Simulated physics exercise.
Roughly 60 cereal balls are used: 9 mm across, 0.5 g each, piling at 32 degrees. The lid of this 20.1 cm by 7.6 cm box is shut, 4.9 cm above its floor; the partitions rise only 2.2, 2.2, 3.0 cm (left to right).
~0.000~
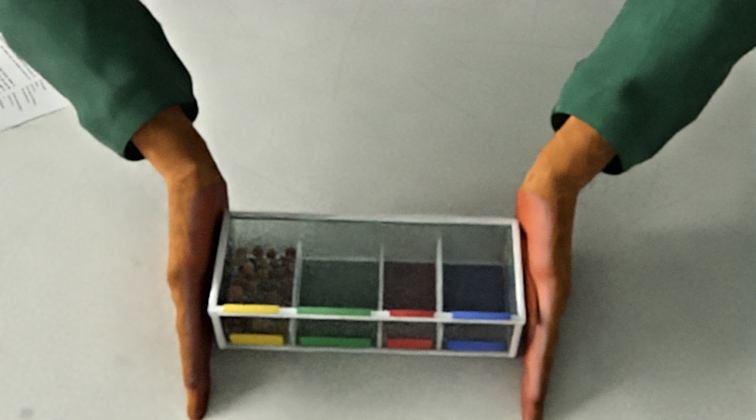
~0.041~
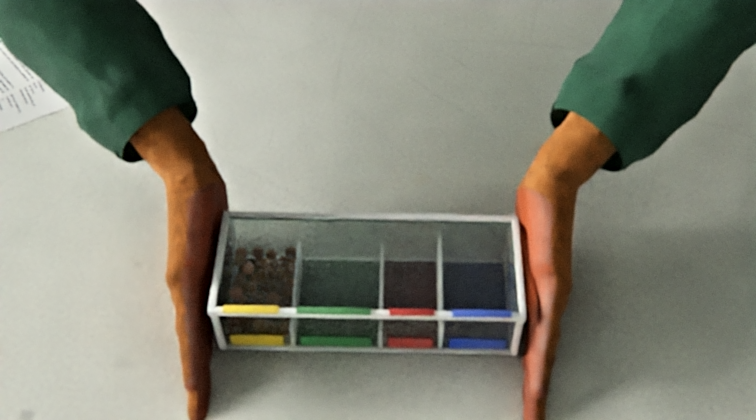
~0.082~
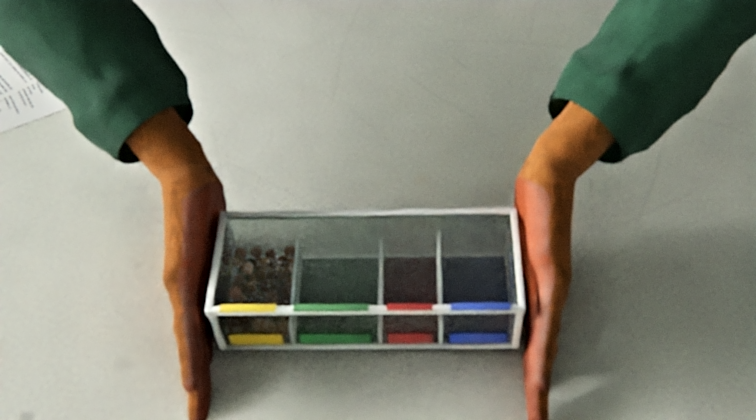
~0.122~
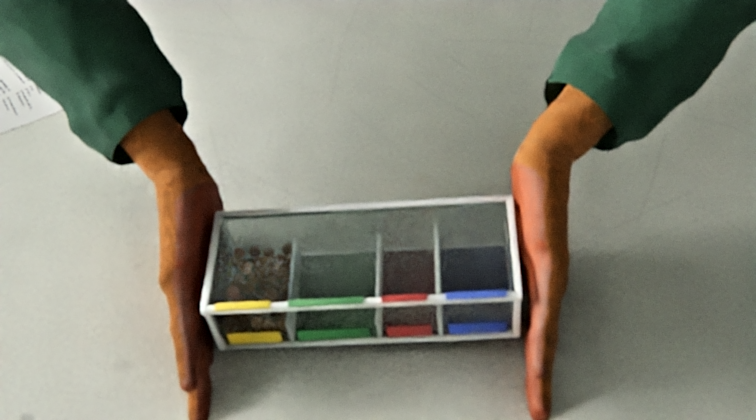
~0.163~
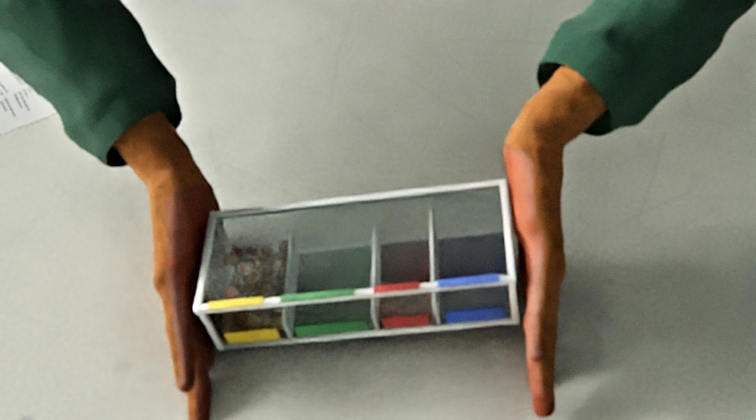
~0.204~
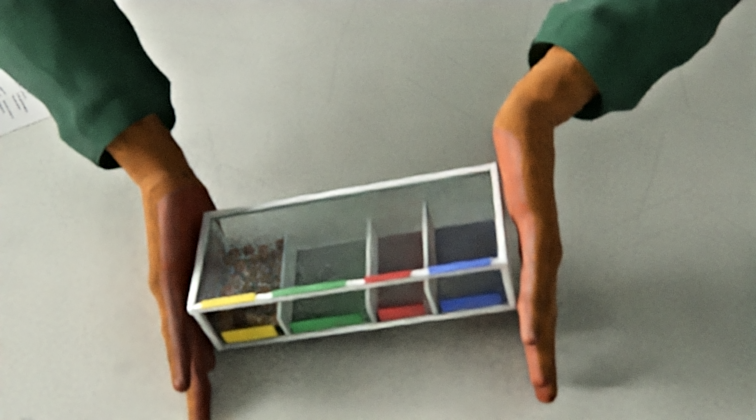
The clip opens on two hands in green sleeves holding a clear, four-section box level, with small brown balls in the yellow-marked left section. The hands then tilt the box gradually, raising its right side modestly while the balls stay in the left section.
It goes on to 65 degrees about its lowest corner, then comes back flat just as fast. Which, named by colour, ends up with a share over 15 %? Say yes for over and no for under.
Red: No; blue: No; green: No; yellow: Yes.
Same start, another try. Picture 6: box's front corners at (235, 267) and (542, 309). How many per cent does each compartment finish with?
Red 0; blue 0; green 10; yellow 85.
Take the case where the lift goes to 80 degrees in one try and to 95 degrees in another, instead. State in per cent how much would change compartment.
Around 0 and 0 in a hundred, respectively.
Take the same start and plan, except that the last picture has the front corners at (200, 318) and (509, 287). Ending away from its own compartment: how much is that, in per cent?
Then around 0 percent would end up out of place.
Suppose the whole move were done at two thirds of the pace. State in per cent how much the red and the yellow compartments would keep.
In per cent, red gets 0 and yellow gets 100.
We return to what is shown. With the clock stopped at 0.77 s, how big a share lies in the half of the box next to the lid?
0 per cent, give or take.
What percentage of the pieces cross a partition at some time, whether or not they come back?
Roughly 0 in a hundred.
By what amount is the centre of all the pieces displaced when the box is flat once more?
It moves around 0.5 centimetres.
Then, at 0.77 s, tilt 64 degrees; yellow 100 %.
Then, at 1.15 s, tilt 27 degrees; yellow 100 %.
After 1.61 s, tilt 0 degrees; yellow 100 %.
In the end, at 1.9 s, red 0 %, blue 0 %, green 0 %, yellow 100 %.
